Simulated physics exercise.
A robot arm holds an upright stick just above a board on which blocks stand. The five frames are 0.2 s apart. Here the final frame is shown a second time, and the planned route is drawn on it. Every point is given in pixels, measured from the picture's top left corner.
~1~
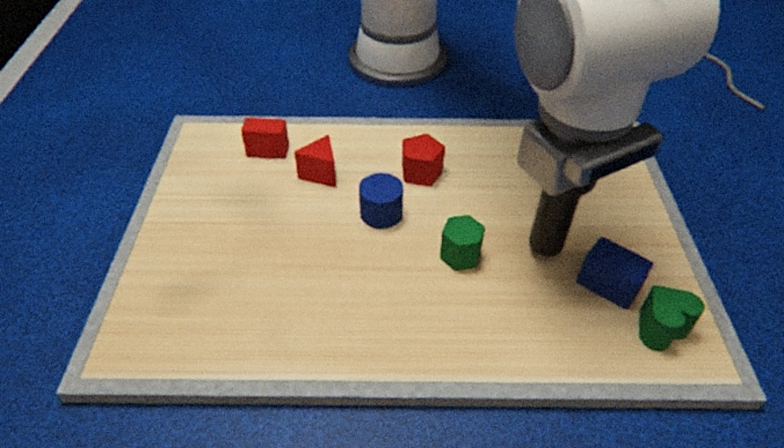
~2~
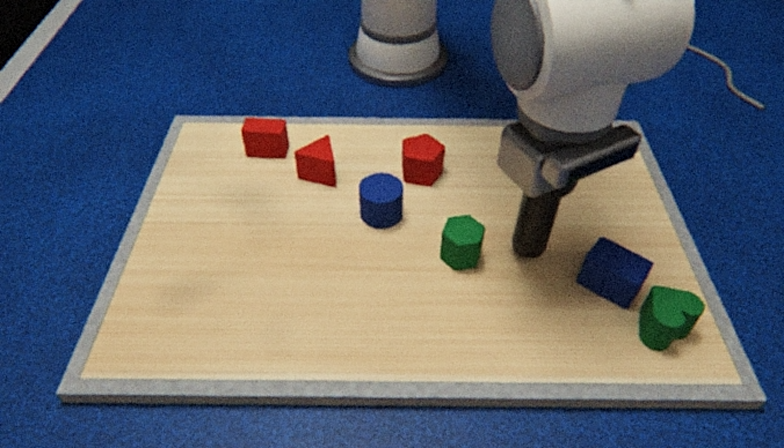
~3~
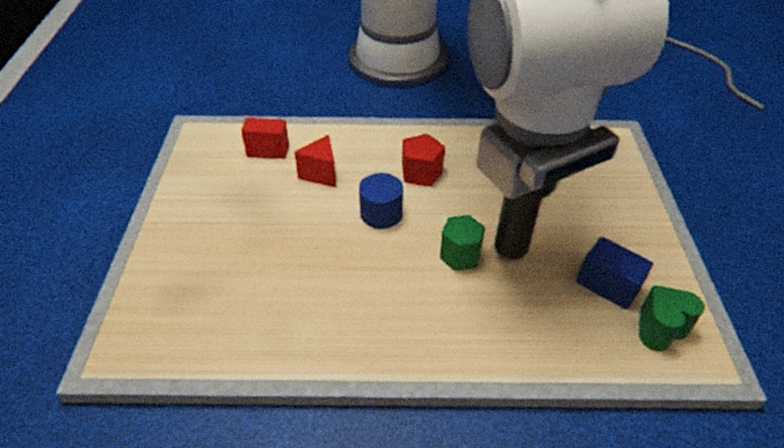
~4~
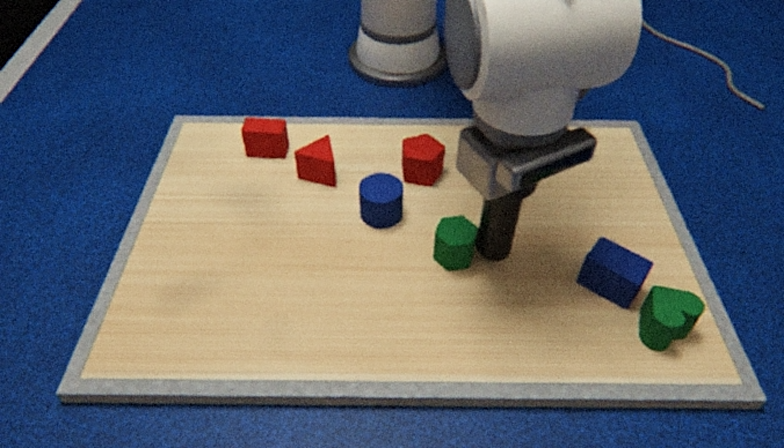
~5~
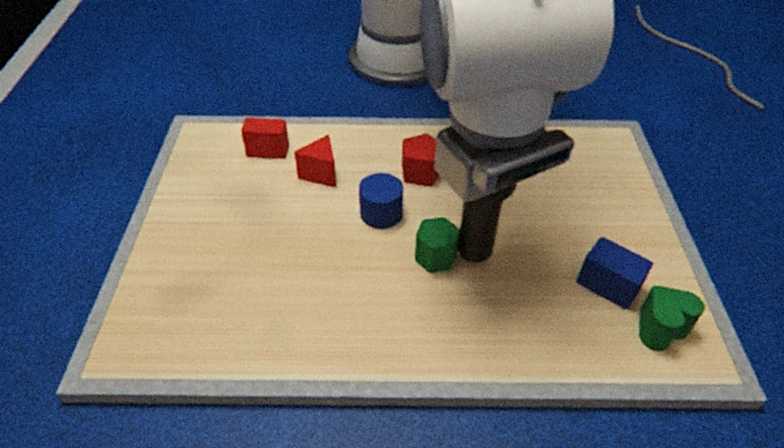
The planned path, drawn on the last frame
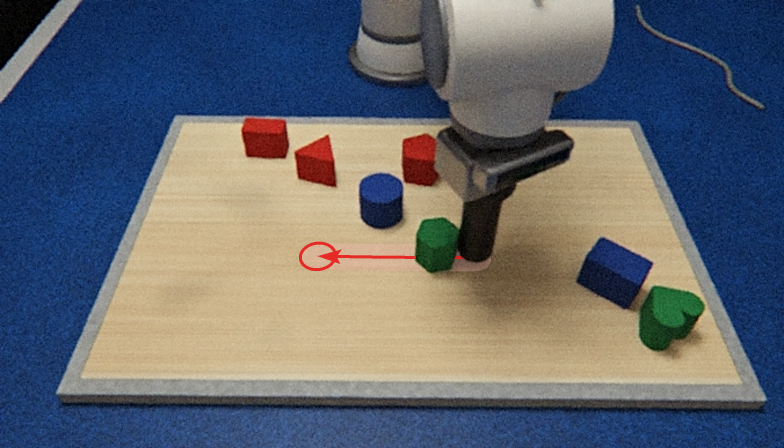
A robot arm holding a dark upright stick moves left across a wooden board scattered with red, blue and green blocks, closing the gap to a green hexagonal block. The stick then meets the block's right side and pushes it a short way left, while the other blocks stay put.
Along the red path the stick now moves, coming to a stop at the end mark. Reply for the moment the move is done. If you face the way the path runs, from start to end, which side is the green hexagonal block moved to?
That's a shift to the left.
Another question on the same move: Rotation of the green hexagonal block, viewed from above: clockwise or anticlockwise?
From overhead, anticlockwise.
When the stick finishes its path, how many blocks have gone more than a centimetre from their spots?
My best guess is that a single block moves over 1 cm.
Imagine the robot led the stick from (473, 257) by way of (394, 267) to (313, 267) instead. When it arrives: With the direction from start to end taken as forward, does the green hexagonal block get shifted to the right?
That would be a yes.
Drawn move, in a line from (473, 257) to (318, 256).
What follows on the original path. One third of the way, stick at (422, 251); green hexagonal block at (385, 237), turned 25° anticlockwise.
Two thirds of the way, stick at (369, 250); green hexagonal block at (334, 245), turned 60° anticlockwise.
At the end, stick at (317, 249); blue disc still; green hexagonal block at (294, 257), turned 90° anticlockwise.
